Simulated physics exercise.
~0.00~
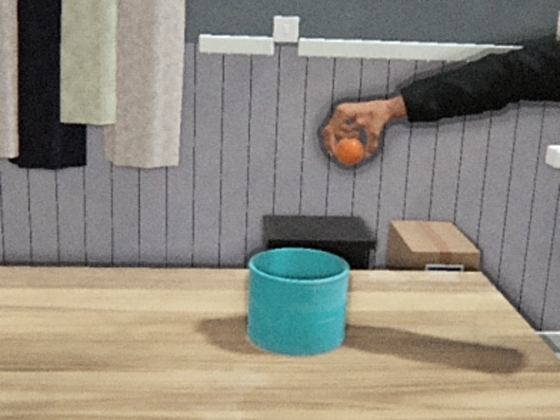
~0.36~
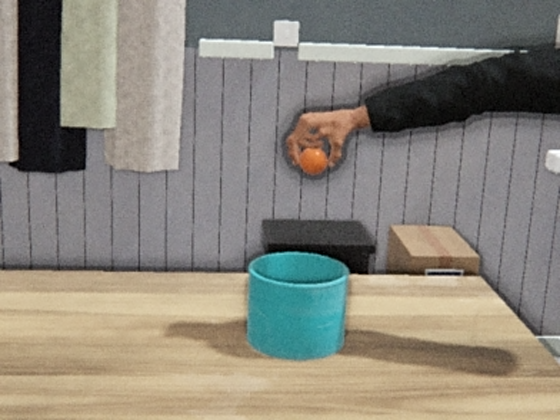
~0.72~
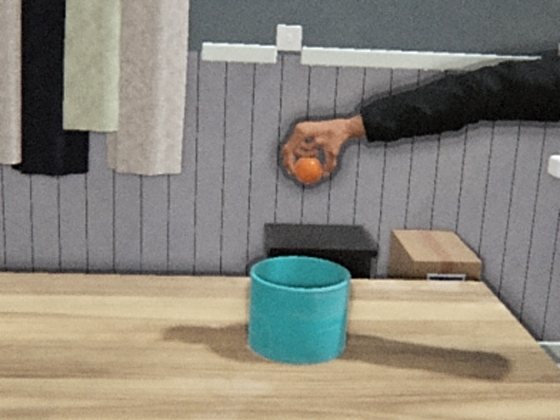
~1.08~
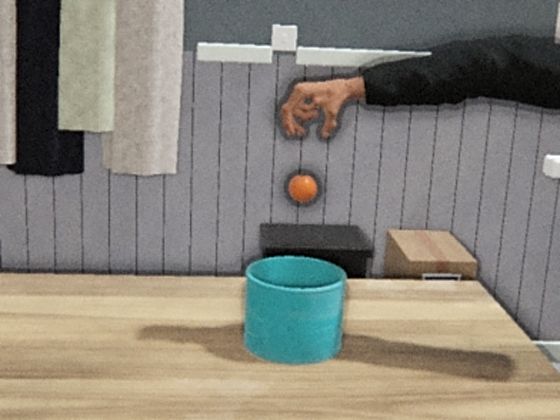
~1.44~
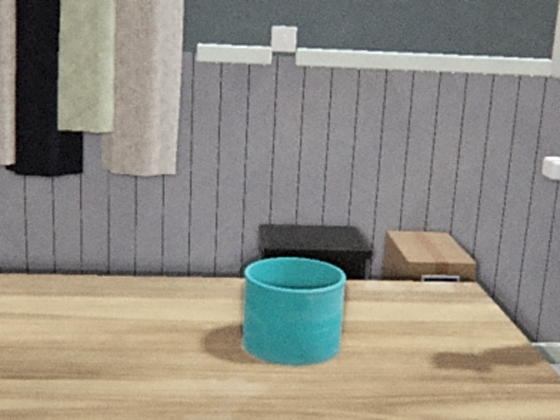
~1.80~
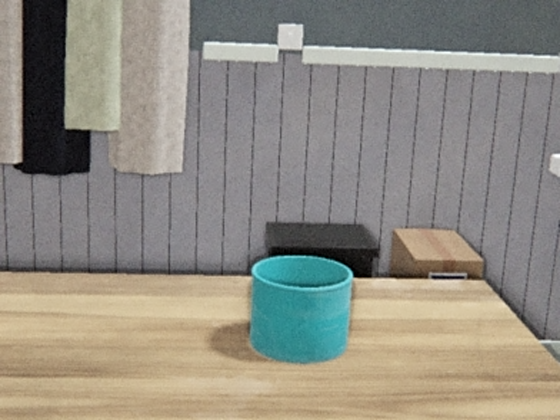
To begin with, a hand in a dark sleeve reaches in from the right, holding a small orange tomato above a teal, open-topped container on a wooden table. The hand shifts left, carrying the tomato until it is nearly over the container, then lowers it slightly. The fingers open and the tomato drops through the air while the hand draws back. Soon both the arm and the tomato are gone from view. The tomato has landed inside the container, hidden by its sides, and the container stands still and upright on the table.
